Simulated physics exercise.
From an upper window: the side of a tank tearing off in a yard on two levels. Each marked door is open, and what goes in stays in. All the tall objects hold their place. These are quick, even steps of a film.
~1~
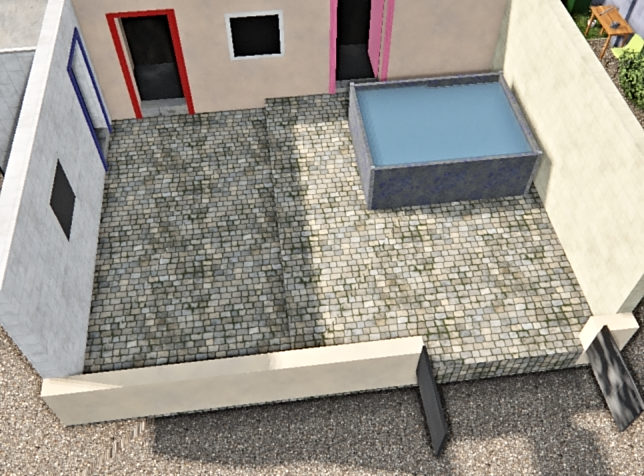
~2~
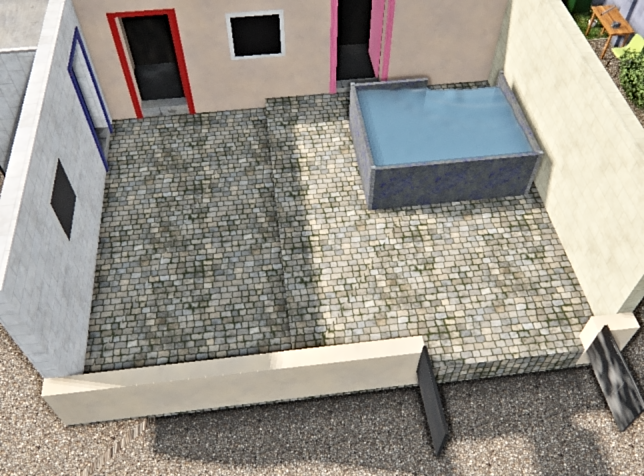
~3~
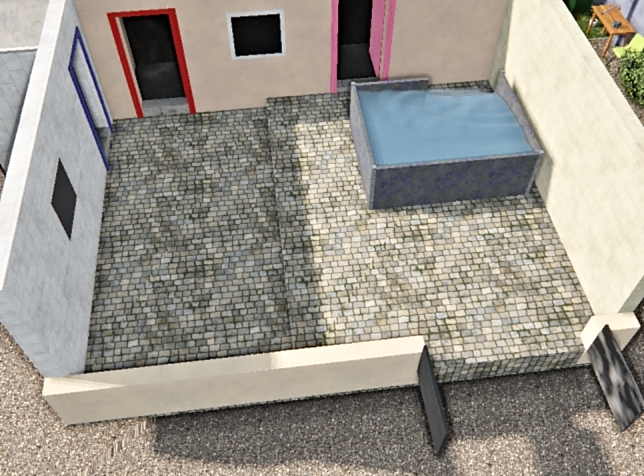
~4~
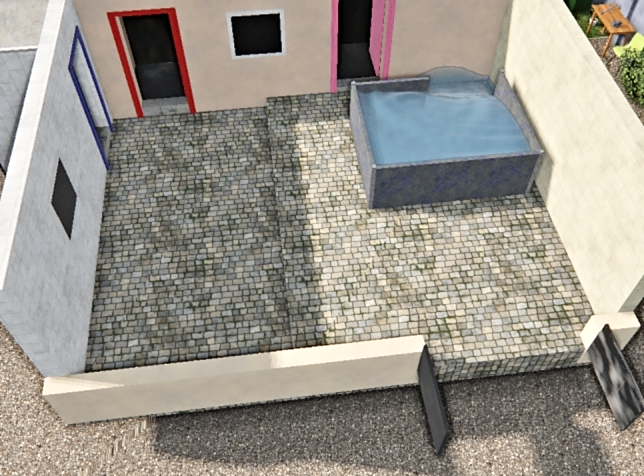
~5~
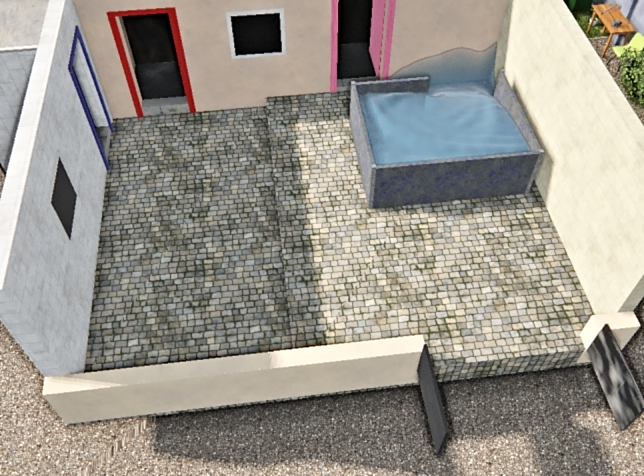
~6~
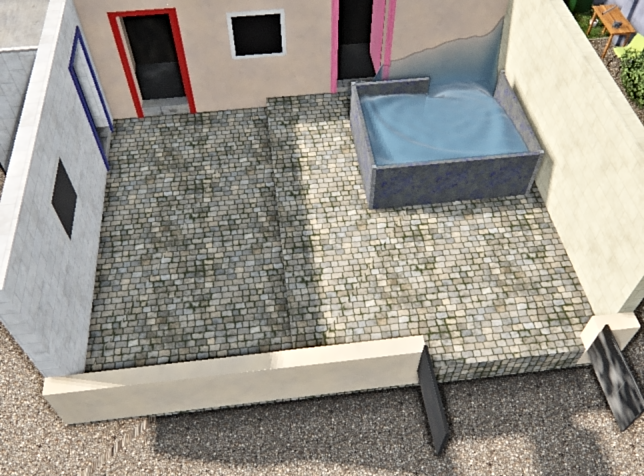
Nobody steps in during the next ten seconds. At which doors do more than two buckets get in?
One by one: The red door holds within the limit; the pink door floods; the blue door floods.
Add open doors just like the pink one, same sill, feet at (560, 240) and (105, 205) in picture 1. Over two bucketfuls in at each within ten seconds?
In turn: Stays under, floods.
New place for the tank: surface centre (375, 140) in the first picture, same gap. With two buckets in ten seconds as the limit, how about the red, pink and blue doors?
Then: The red door keeps below it, the pink door lets more in, the blue door takes less.
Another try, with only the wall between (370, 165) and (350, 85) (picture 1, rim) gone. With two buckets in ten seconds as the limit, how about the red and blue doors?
In short: Red door is over, blue door floods.
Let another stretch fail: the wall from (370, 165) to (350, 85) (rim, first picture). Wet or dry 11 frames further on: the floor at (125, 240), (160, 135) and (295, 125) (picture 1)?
As listed: Awash, covered, under water.
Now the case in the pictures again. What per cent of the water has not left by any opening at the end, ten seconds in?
Close to 84 %.
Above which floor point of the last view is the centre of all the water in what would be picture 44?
Near (342, 167).
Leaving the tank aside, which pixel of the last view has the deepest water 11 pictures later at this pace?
Close to (461, 90).
A moment on, water covers 15 % of the floor; the red door not reached, the pink door under two buckets in, the blue door not reached.
Next, water covers 30 % of the floor; the red door wet at the sill, nothing in, the pink door over two buckets in, the blue door not reached.
Then, water covers 55 % of the floor; the red door wet at the sill, nothing in, the pink door over two buckets in, the blue door far over two buckets in.
Later, water covers 70 % of the floor; the red door wet at the sill, nothing in, the pink door far over two buckets in, the blue door far over two buckets in.
In the end, water covers 75 % of the floor; the red door wet at the sill, nothing in, the pink door far over two buckets in, the blue door far over two buckets in.
